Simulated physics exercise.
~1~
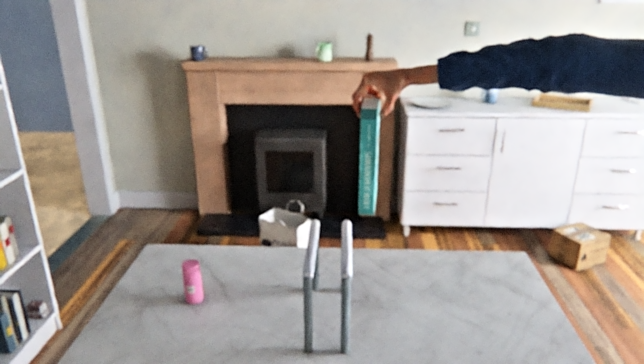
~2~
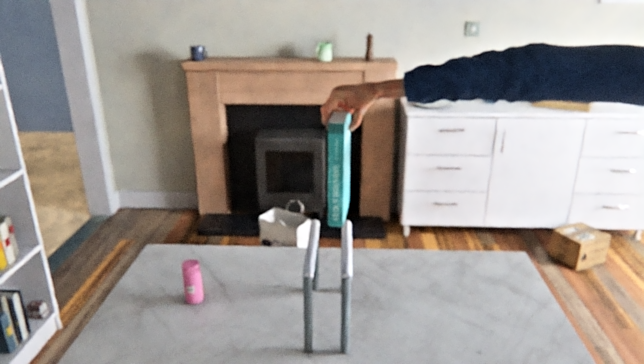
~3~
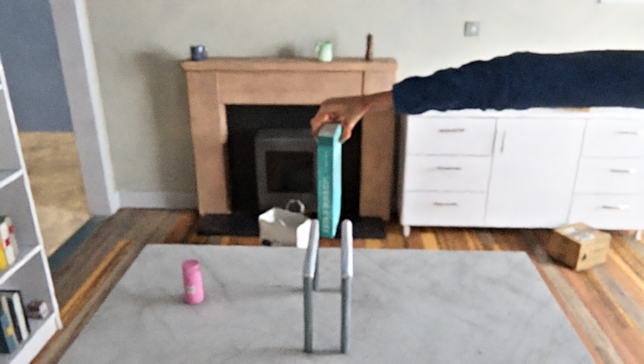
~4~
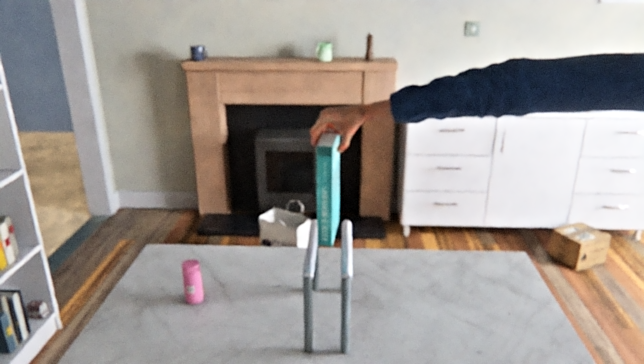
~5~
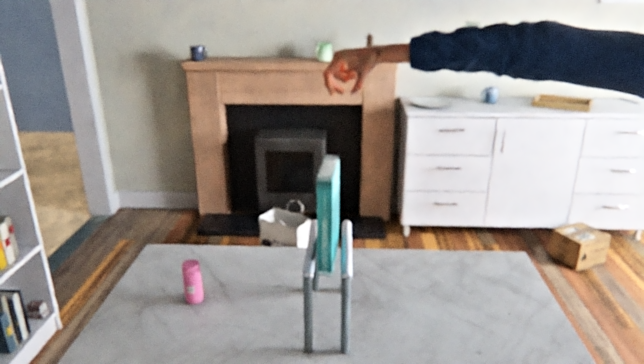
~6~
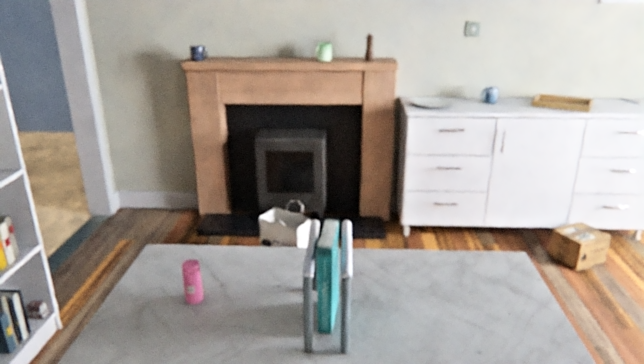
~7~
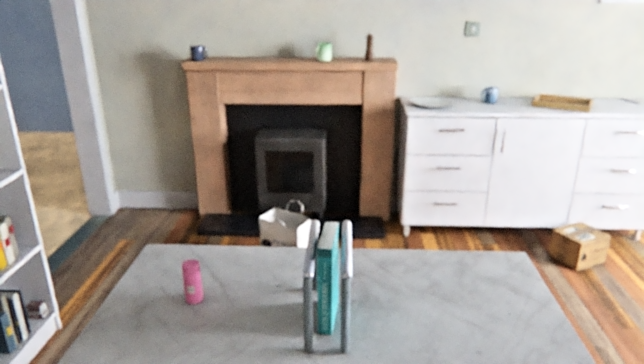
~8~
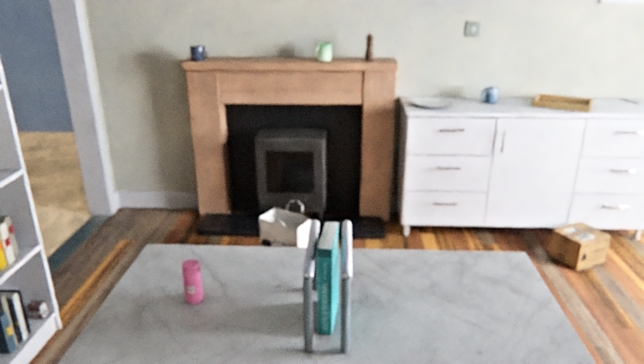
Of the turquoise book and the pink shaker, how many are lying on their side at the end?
None of them are. The turquoise book stands upright in the gap of the stand, and the pink shaker is still standing on the table to the left.
